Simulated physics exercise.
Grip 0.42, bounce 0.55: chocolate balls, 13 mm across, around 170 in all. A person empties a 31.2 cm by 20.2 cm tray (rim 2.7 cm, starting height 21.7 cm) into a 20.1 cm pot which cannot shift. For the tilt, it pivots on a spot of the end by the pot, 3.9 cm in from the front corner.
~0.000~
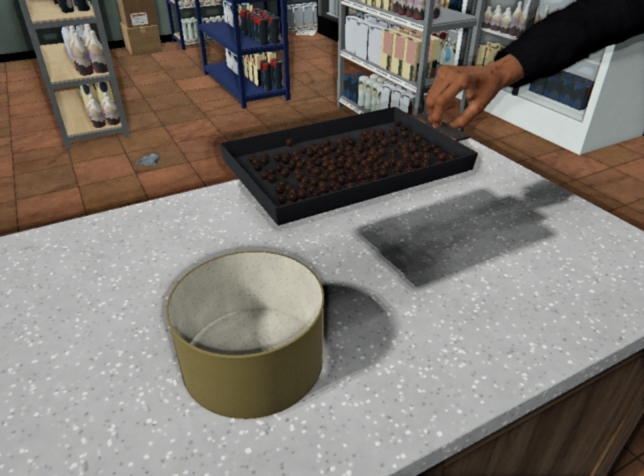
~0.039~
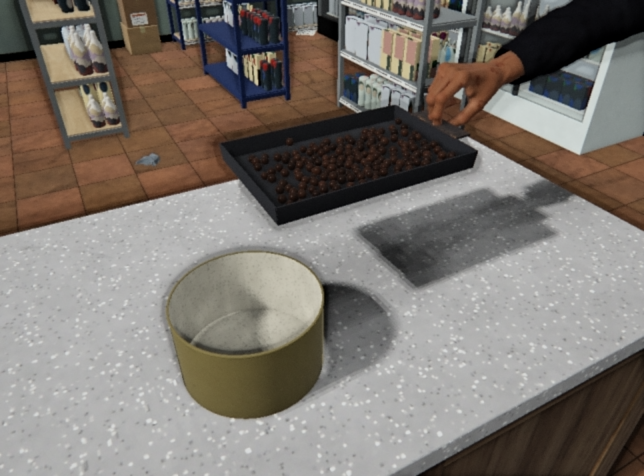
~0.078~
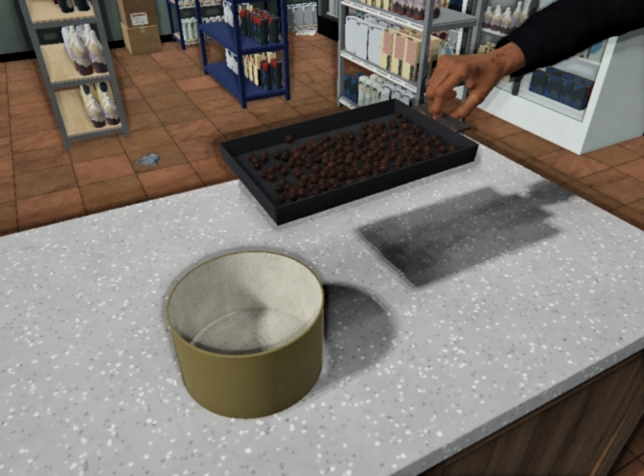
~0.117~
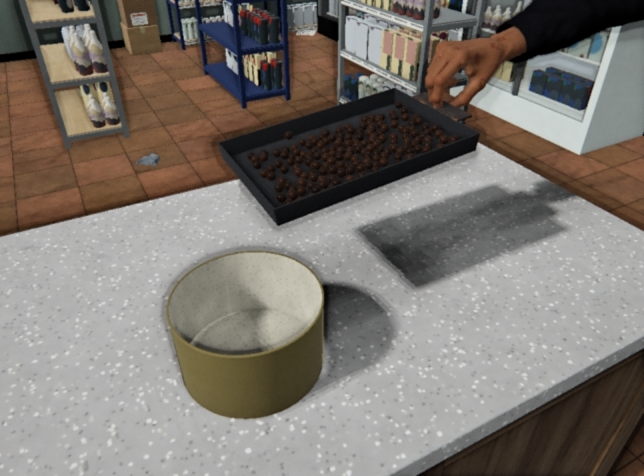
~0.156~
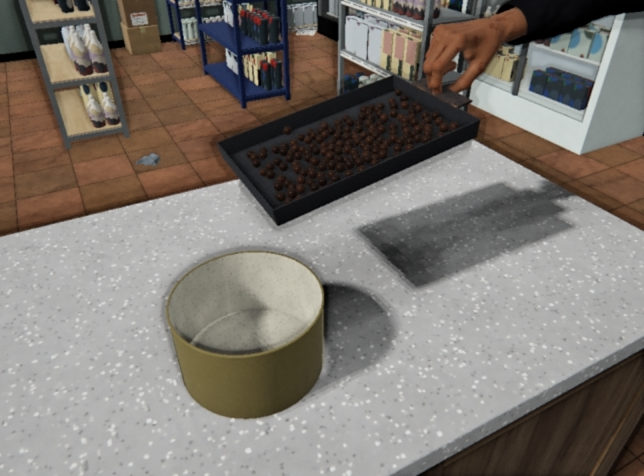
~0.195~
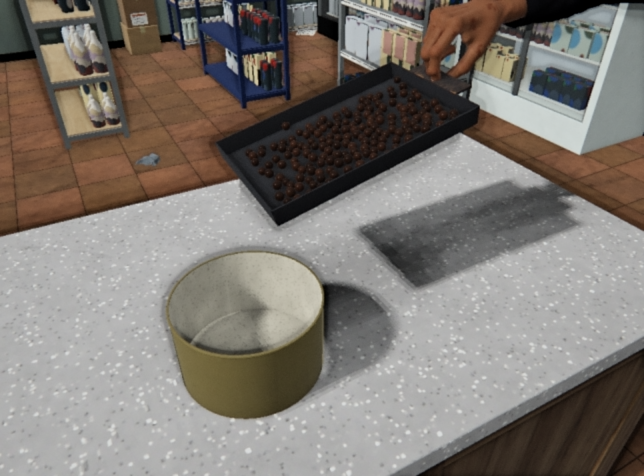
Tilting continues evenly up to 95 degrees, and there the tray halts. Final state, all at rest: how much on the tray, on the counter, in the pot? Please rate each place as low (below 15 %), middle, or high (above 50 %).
Tray: Low, counter: Middle, pot: High.
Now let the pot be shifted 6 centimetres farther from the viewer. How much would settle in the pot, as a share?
Estimated share: Around 85 in a hundred.
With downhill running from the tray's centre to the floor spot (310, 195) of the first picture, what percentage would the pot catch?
My best guess is some 95 per cent.
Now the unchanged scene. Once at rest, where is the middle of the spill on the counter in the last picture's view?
At rest, its centre lies at about (147, 312).
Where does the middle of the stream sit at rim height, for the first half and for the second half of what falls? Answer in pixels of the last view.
It passes about (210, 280) first and (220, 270) afterwards.
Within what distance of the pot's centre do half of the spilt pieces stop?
Some 24 centimetres.
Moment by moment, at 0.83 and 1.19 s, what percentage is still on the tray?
In turn: 90, 25.
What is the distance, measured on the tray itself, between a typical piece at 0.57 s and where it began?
It has moved some 9 cm from its start.
After 0.57 s, tilt 53 degrees; the tray holds 100 %, the pot 0 %.
After 0.83 s, tilt 80 degrees; the tray holds 90 %, the pot 0 %.
After 1.19 s, tilt 95 degrees; the tray holds 25 %, the pot 40 %.
In the end, at 2.4 s, tray 0 %, counter 35 %, pot 65 %.
